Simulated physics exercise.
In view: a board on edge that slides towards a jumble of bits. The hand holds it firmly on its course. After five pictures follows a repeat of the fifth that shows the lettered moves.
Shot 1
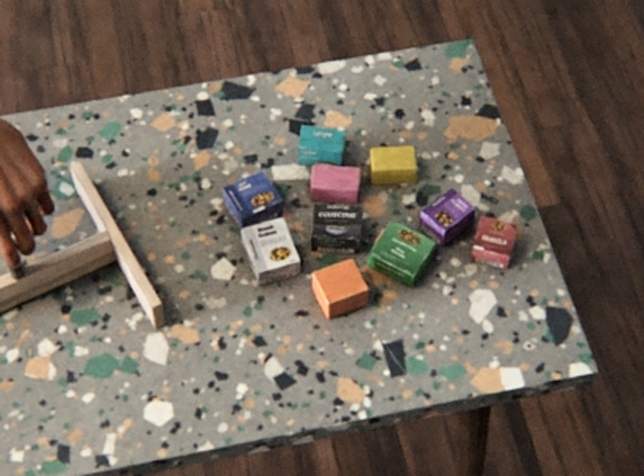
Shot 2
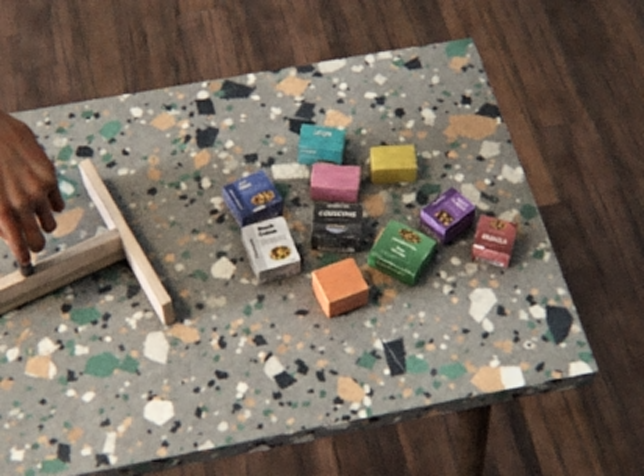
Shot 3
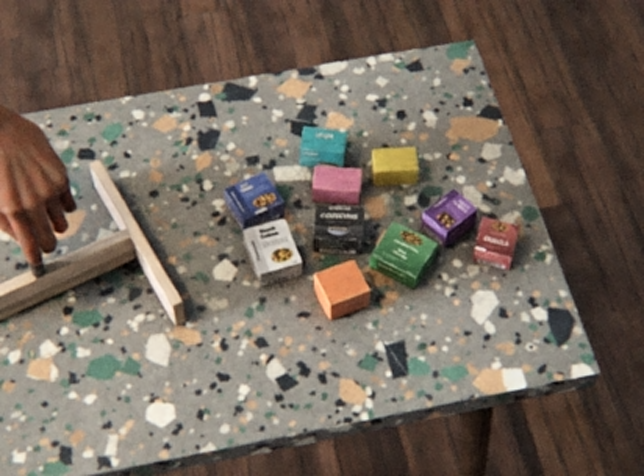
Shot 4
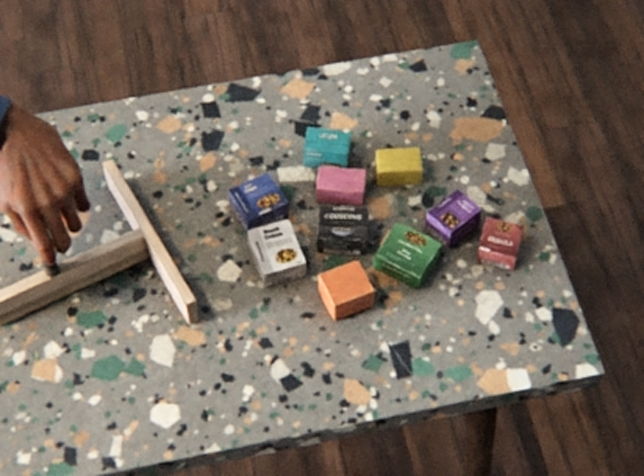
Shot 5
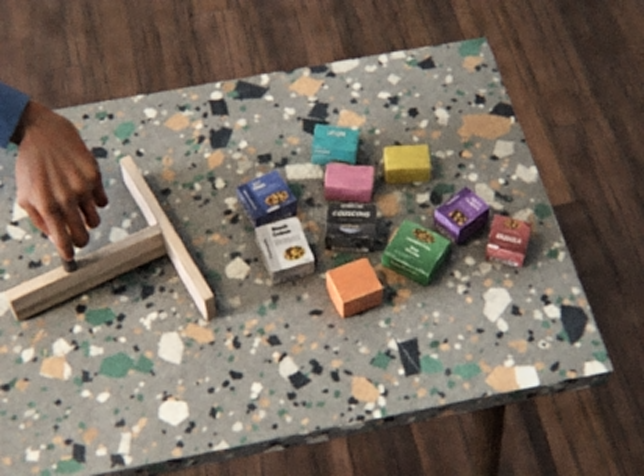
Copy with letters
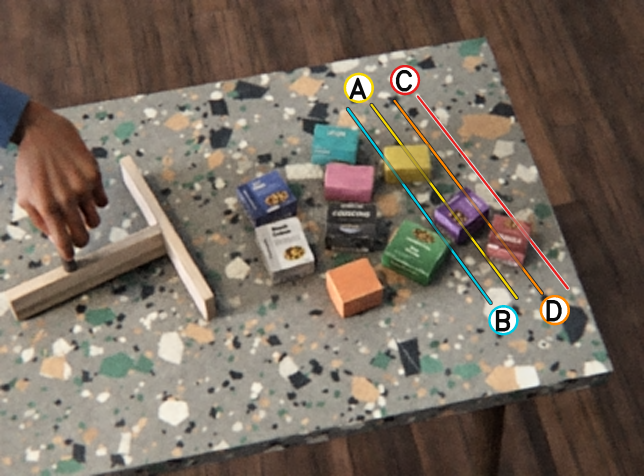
In this clip, a hand slides a wooden board standing on edge rightward across a speckled tabletop towards a cluster of small colourful boxes and blocks, narrowing the gap, while the view shifts slightly near the end.
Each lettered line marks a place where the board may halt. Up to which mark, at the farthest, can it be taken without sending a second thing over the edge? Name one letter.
It can go as far as A.
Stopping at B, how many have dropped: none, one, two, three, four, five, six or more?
In all, none.
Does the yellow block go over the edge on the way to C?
Yes.
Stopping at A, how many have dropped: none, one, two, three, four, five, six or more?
By then, none.
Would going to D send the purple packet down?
Yes.
On the marked copy, A at (441, 197); B at (416, 201); C at (489, 188); D at (465, 192).
With A. Early on, board (265, 207); blue packet (282, 197); white box (311, 243).
Further on, board (363, 189); yellow block (457, 146); orange block (414, 297).
At the end, board (439, 175); yellow block (524, 127); red packet (557, 228); none fallen.
As for the rest, B is within the limit but short; C drops five; D drops three.
